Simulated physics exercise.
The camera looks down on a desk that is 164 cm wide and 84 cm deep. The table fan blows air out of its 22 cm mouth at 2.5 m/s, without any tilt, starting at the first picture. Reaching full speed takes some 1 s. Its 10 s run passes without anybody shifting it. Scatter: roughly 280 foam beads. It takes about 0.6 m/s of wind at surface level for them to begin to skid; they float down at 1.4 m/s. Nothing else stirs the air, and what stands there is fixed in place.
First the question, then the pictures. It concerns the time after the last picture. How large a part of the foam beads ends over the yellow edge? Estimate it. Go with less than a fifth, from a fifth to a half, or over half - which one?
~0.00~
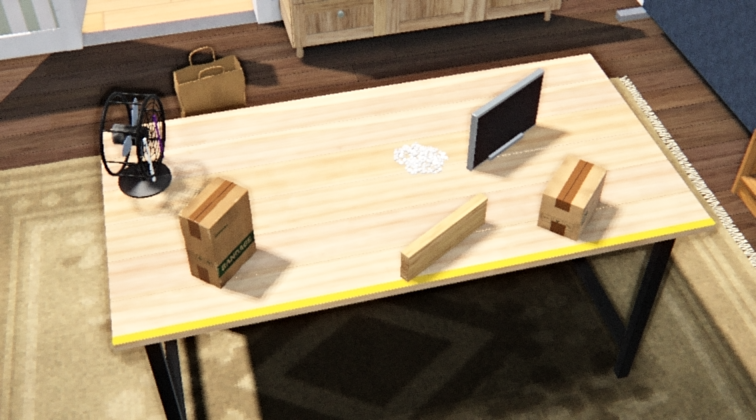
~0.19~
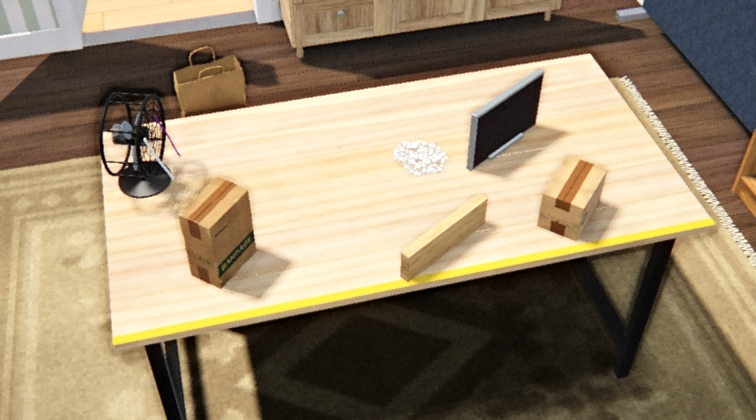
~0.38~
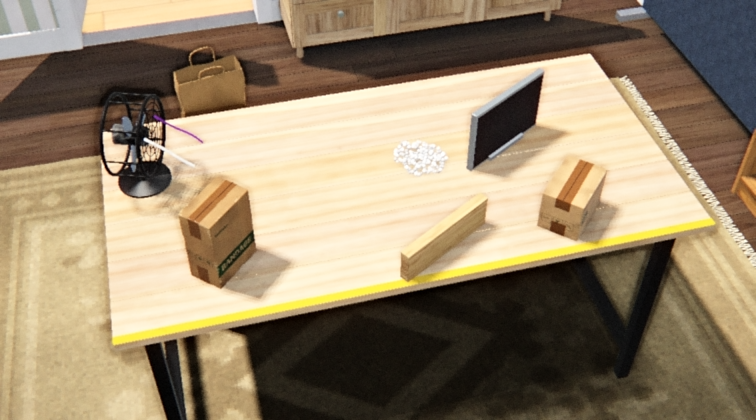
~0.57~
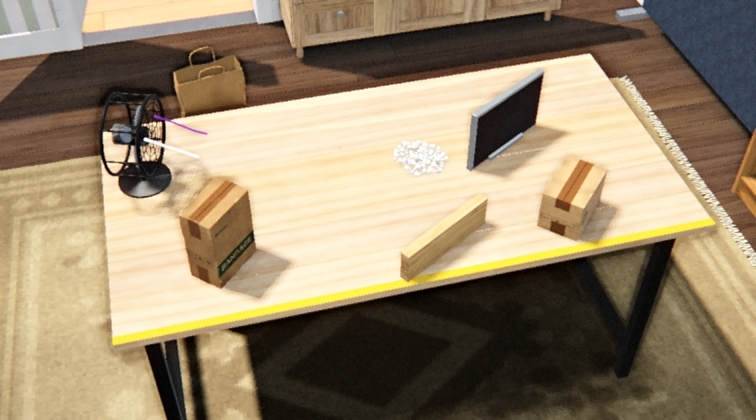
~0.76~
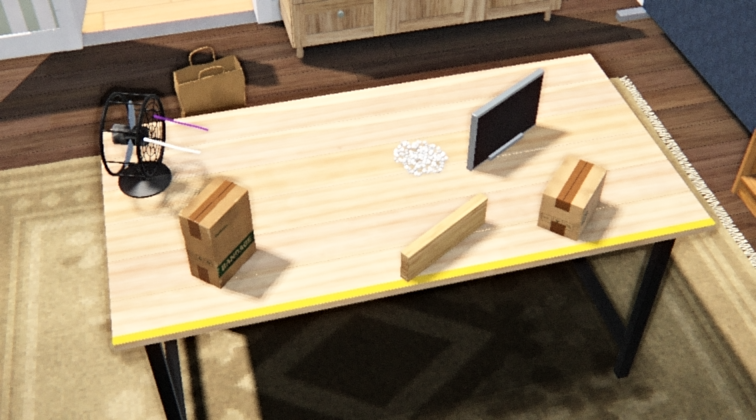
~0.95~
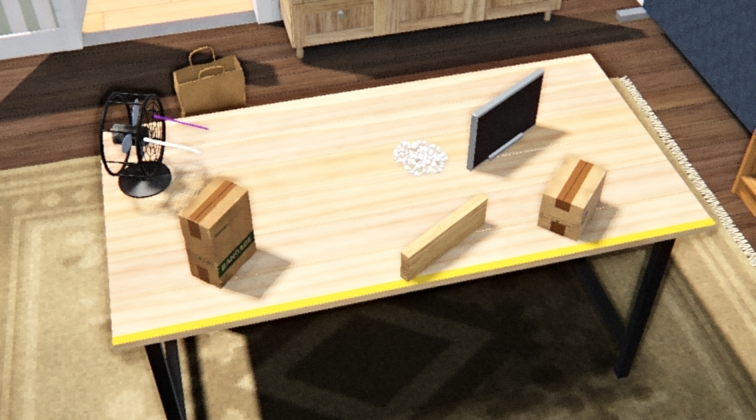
It ends up beneath one fifth.
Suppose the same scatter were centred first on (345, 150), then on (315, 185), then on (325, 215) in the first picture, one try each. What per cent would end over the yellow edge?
First try near 0 %, second near 4 %, third near 60 %.
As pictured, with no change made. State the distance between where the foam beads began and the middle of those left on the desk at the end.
I'd say around 40 cm.
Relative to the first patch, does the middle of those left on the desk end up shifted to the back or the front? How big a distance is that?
The middle ends up nearer the back side, around 30 cm off.
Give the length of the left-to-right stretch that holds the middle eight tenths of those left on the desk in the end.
30 centimetres or so.
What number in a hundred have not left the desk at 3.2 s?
Roughly 50 %.
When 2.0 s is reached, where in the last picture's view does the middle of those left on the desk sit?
Centre estimate: (489, 88) px.
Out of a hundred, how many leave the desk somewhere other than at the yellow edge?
Estimate: Close to 70 per cent.
After 2.0 s, 0 % are over the yellow edge; the middle of those still in play is near (489, 88); 1 % have settled or left.
After 3.2 s, 0 % are over the yellow edge; the middle of those still in play is near (486, 73); 58 % have settled or left.
After 5.5 s, 0 % are over the yellow edge; the middle of those still in play is near (476, 82); 78 % have settled or left.
After 10.0 s, at the end, 0 % are over the yellow edge; the middle of those still in play is near (463, 84).
